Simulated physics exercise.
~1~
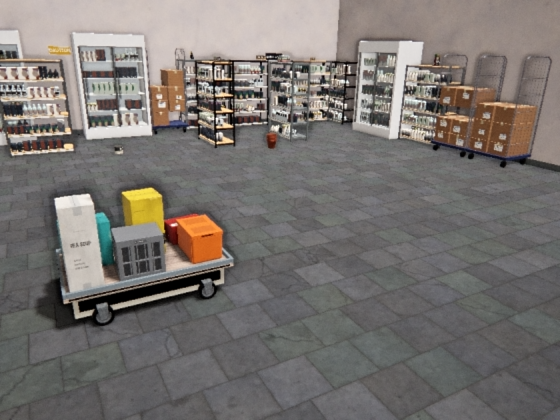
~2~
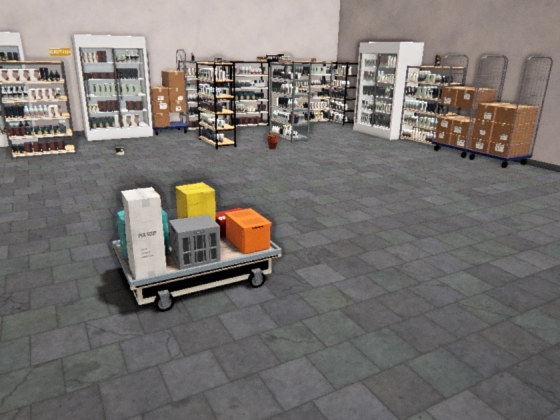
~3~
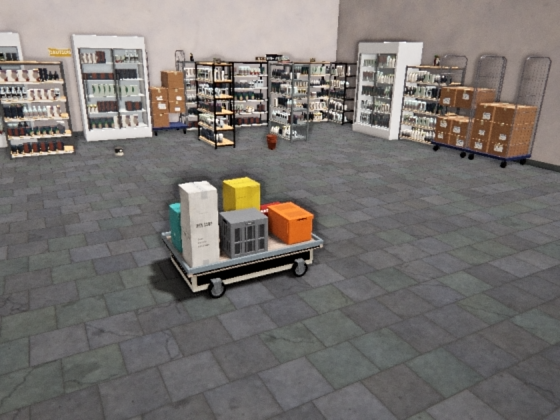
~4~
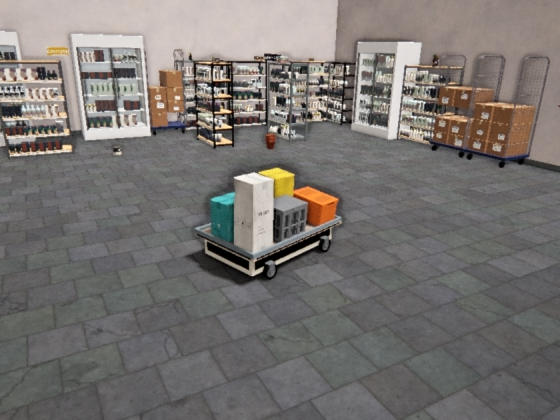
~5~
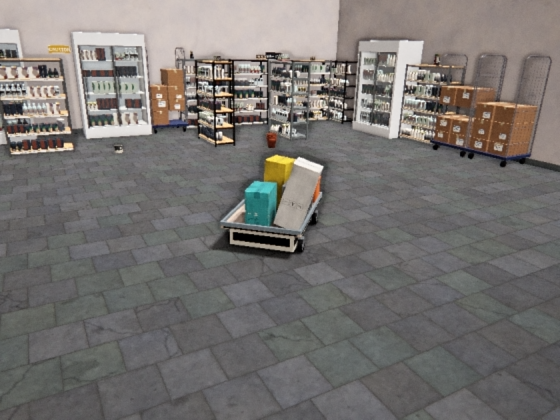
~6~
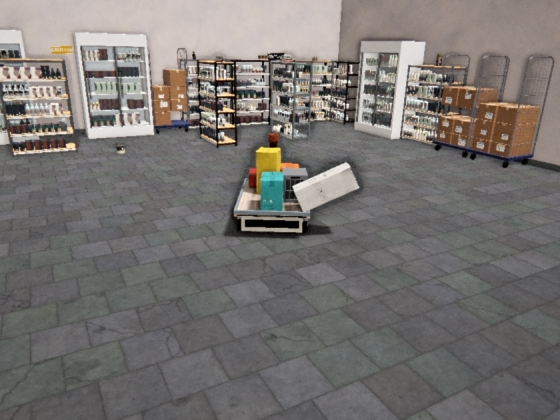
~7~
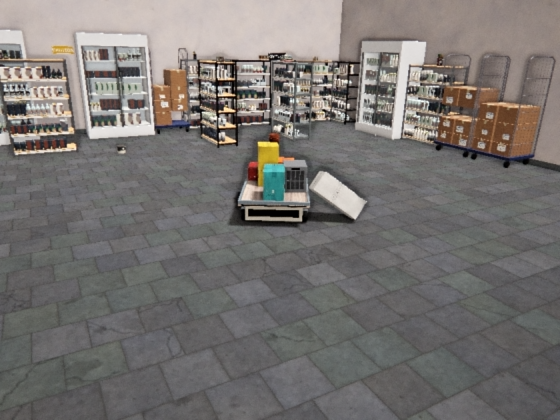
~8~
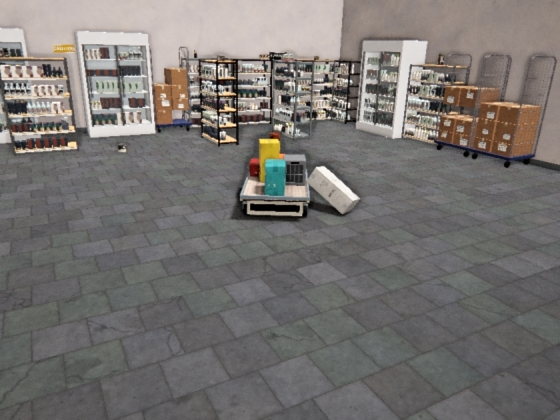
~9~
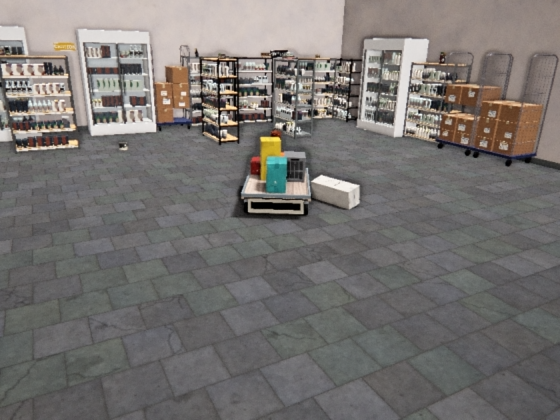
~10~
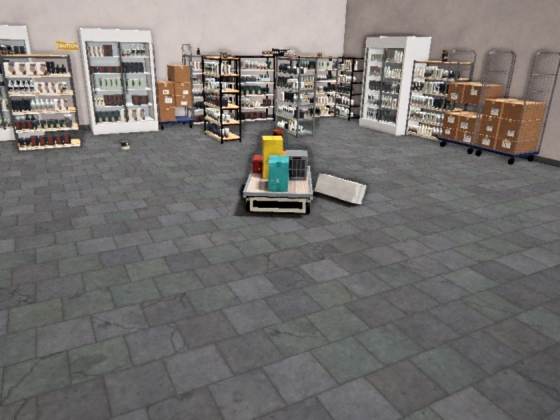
A flat cart with a low lip stands at the left of a grey-tiled storeroom, seen from above, with stocked shelves and stacked cartons along the far walls. It carries a tall white box, a turquoise box, a yellow box, a grey crate, an orange tote and a red box. The cart rolls to the right, then curves away toward the shelves. As it turns, the white box leans right, tips over the edge and tumbles onto the floor. The cart stops near the middle, with the white box lying on its right and the other items still aboard.
